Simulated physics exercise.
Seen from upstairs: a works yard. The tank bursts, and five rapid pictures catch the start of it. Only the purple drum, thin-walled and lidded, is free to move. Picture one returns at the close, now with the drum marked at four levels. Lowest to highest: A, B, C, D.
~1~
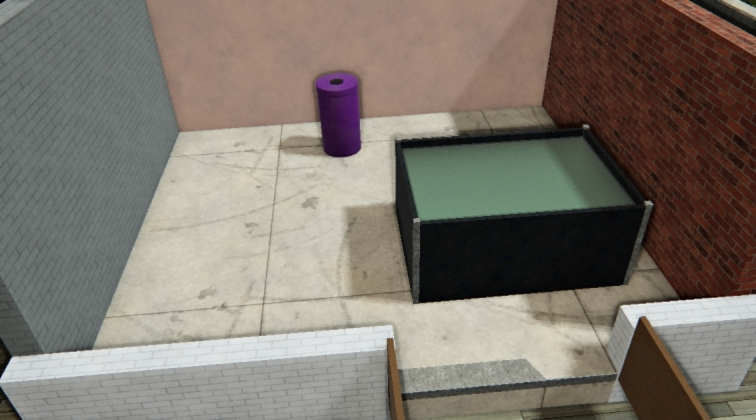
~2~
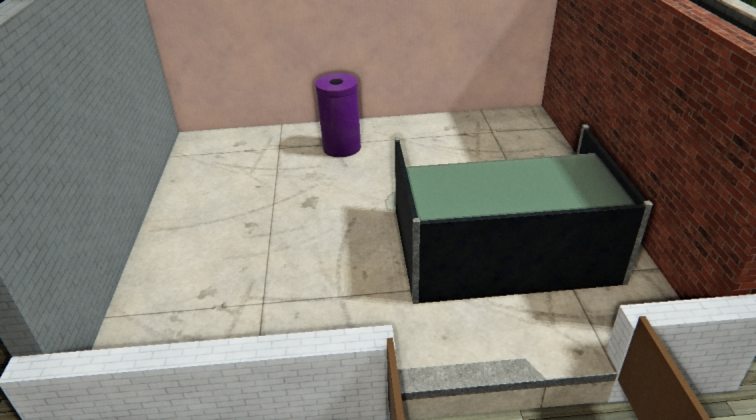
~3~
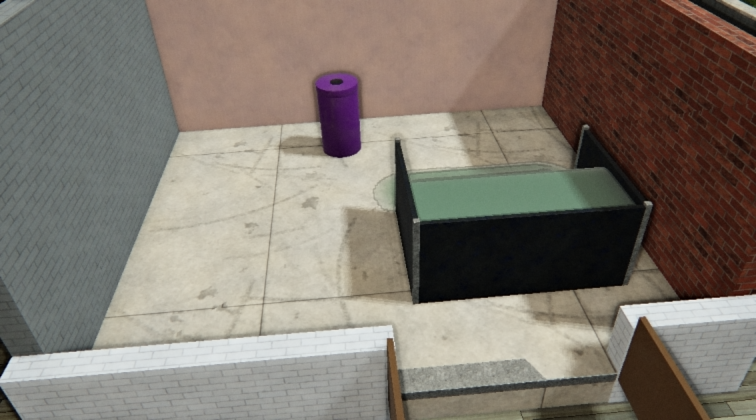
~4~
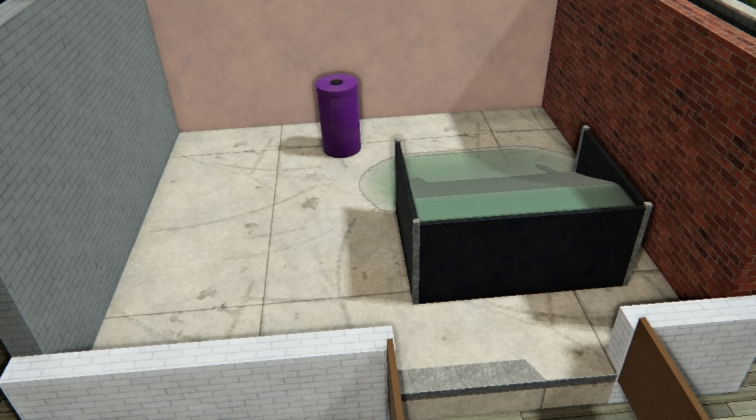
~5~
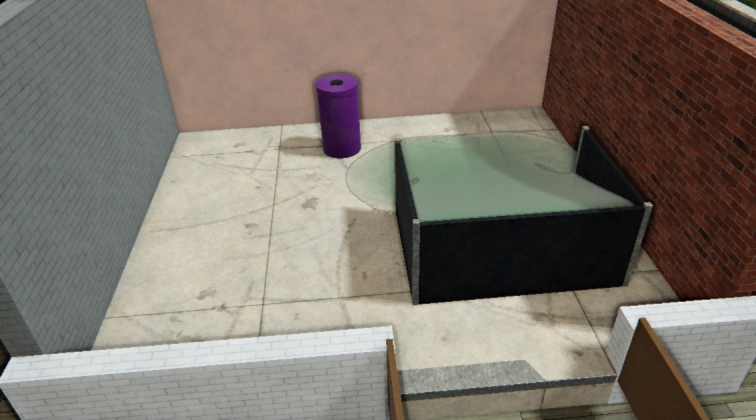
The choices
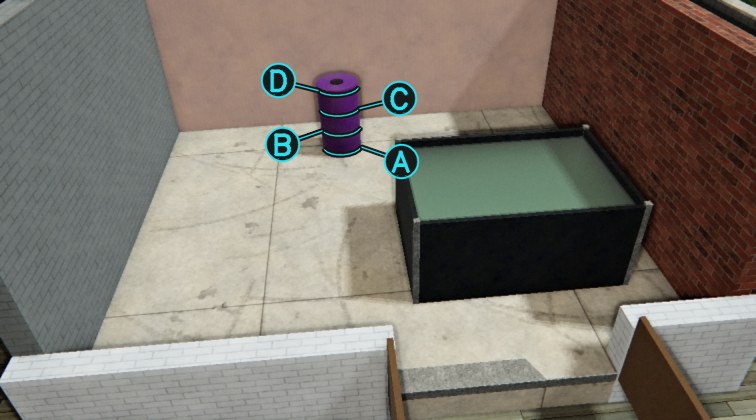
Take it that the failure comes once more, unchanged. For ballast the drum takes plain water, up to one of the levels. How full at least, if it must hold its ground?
Line C just does it.
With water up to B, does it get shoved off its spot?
Yes.
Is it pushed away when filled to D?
No.
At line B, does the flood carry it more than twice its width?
No, it does not.
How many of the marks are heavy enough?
Two of them.
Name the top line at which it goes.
B.
In cyan, A at (343, 154); B at (341, 135); C at (340, 116); D at (338, 95); from the bottom up A, B, C, D.
With A, it is pushed about 7 times its own width away.
With B, it is pushed about its own width away.
With C, it does not move.
With D, it does not move.
